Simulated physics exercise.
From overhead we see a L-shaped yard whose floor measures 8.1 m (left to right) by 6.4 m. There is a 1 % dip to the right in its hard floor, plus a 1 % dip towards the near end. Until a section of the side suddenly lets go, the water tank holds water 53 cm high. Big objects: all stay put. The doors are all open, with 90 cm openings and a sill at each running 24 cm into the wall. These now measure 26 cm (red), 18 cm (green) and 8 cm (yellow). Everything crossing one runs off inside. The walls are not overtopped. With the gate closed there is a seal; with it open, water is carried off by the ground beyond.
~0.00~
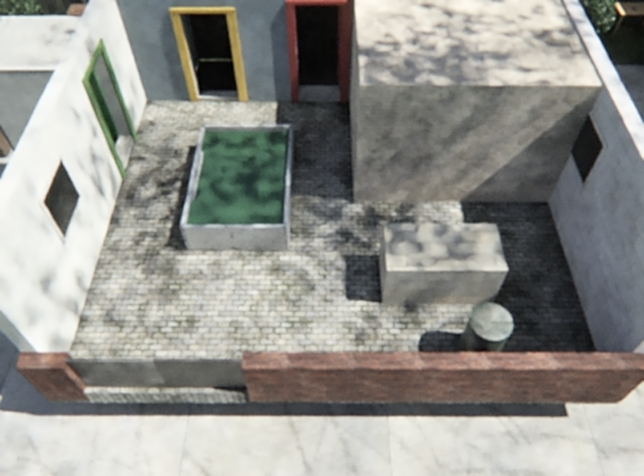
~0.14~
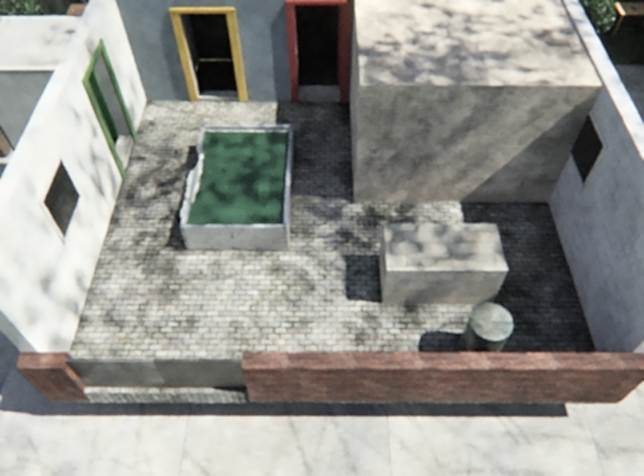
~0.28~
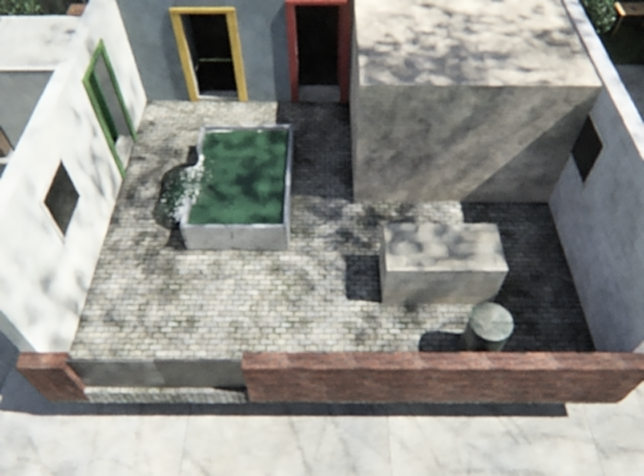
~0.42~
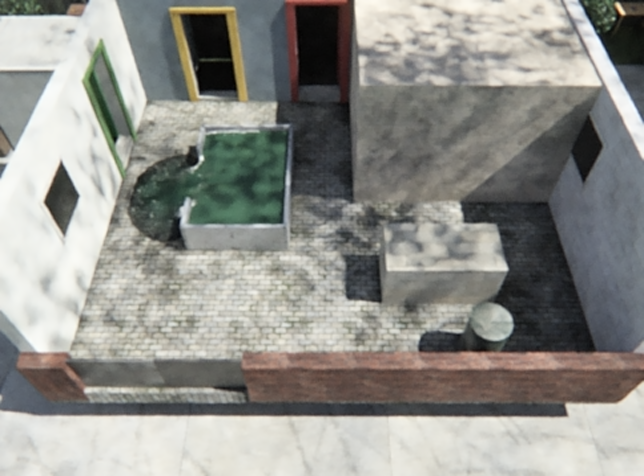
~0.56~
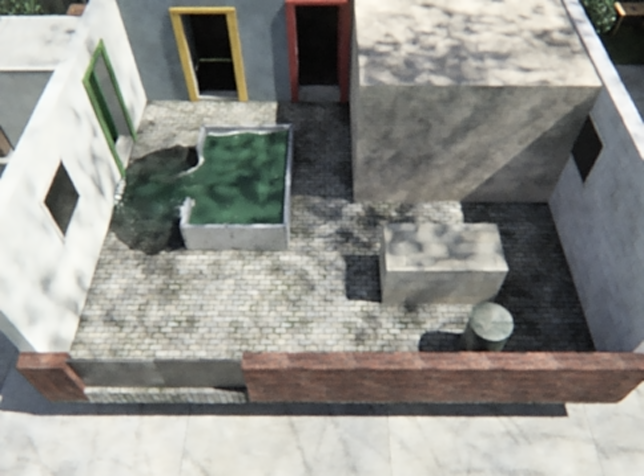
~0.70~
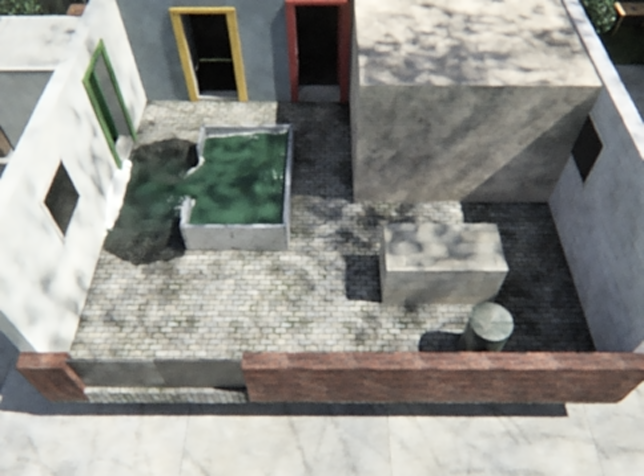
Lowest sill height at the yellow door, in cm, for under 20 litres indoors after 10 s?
I would say 7 cm.
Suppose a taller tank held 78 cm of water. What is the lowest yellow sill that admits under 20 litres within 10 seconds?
Then around 11.0 centimetres.
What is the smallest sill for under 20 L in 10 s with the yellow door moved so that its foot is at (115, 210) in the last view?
Something near 30 cm.
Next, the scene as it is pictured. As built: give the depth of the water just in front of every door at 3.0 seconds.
Red door 0 cm, green door 16 cm, yellow door 11 cm.
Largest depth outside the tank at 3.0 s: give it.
Max depth: About 23 cm.
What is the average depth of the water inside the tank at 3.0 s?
Some 25 cm.
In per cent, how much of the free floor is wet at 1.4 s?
15 %.
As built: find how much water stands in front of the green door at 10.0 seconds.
It stands about 4.5 centimetres deep.
After 1.4 s water covers 15 % of the floor, deepest (36 cm) near (128, 196); it has not reached the yellow door.
After 3.0 s water covers 35 % of the floor, deepest (23 cm) near (63, 376); 11 cm at the yellow door, 1 litre in over its 8 cm sill.
After 10.0 s water covers 90 % of the floor, deepest (16 cm) near (458, 356); 4 cm at the yellow door, 13 litres in over its 8 cm sill.
At the yellow door as built, the water arrived by 2.2 s and peaked near 12 cm at 3.2 s.
Run again over the same 10 s with other heights there, 24 litres in over 6.5 cm, 13 litres over 8 cm. The limit of 20 litres is kept from about 7 cm up.
